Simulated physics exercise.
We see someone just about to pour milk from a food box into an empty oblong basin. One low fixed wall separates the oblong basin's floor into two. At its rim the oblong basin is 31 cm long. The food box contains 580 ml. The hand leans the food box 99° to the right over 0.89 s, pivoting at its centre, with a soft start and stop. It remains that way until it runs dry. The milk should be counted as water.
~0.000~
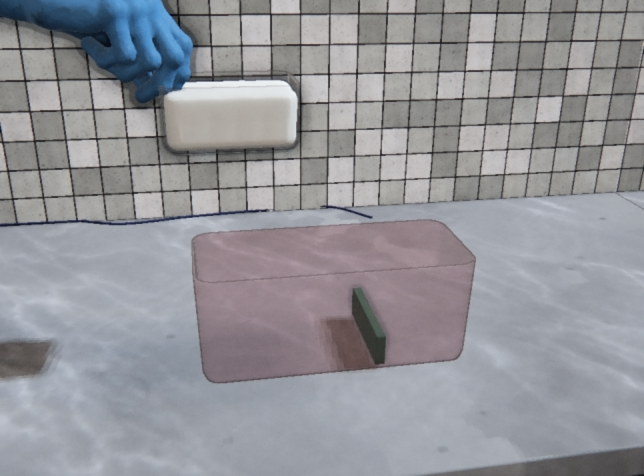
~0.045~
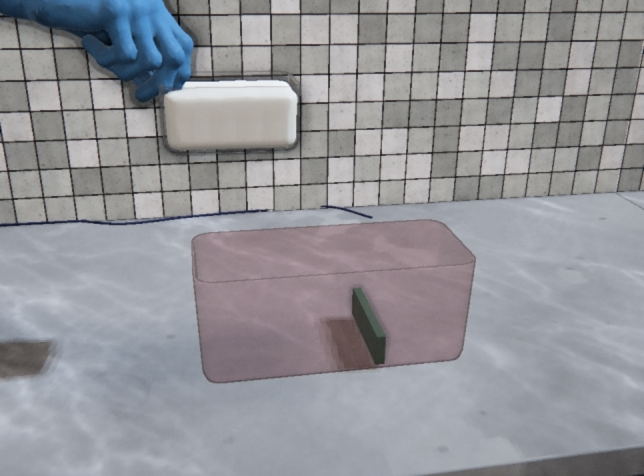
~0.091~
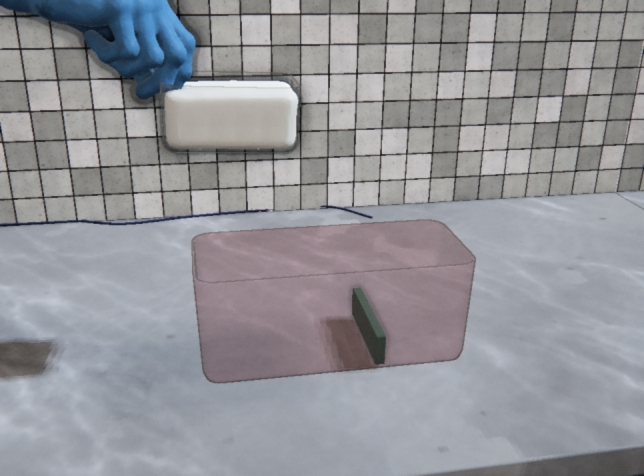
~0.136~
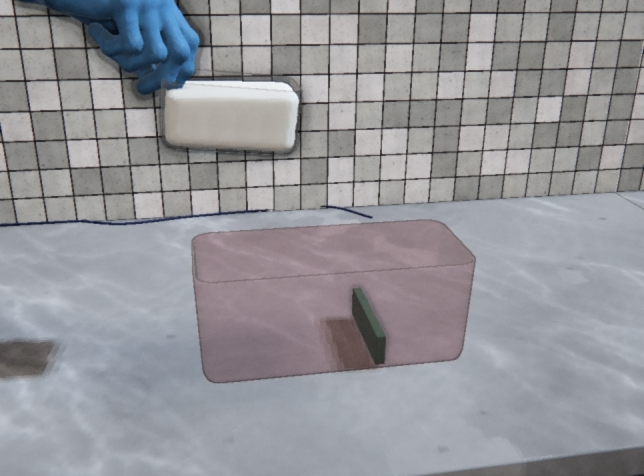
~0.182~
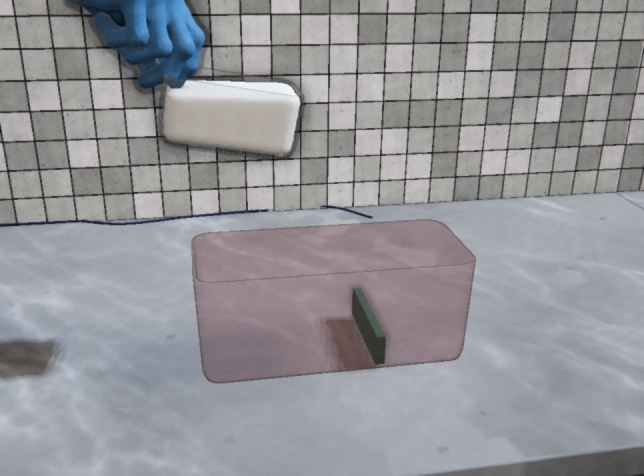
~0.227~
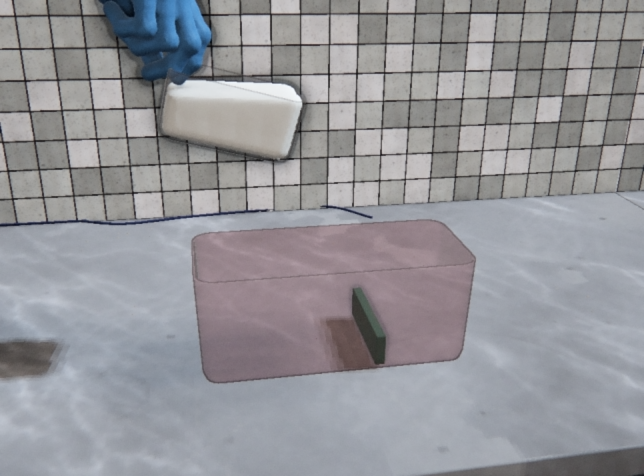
On a marbled counter by a tiled wall stood an empty pinkish see-through basin, and above it a blue hand slid a little rightward as a pale food box gradually leaned to the right.
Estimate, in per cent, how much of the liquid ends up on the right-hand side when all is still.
43 %.
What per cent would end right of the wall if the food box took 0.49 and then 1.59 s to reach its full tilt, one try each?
About 20 %, then about 50 %.
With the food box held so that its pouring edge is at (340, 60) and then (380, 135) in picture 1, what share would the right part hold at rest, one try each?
Some 65 and 70 per cent, in that order.
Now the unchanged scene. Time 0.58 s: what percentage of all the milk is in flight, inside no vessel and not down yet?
About 46 per cent.
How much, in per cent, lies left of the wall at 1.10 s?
The fraction is near 52 percent.
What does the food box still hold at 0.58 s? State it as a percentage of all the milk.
Near 40 in a hundred.
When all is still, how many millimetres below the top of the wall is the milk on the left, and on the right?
It's around 26 mm on the left side and around 18 mm on the right side.
By 0.58 s the tilt is 72° and 39 per cent is still to pour, 9 is left of the wall and 6 right of it.
By 0.83 s the tilt is 98° and 9 per cent is still to pour, 37 is left of the wall and 46 right of it.
By 1.10 s the tilt is 99° and 2 per cent is still to pour, 51 is left of the wall and 43 right of it.
By 1.39 s the tilt is 99° and 0 per cent is still to pour, 54 is left of the wall and 43 right of it.
At rest 54 per cent lies left of the wall, 43 right of it and 2 outside.
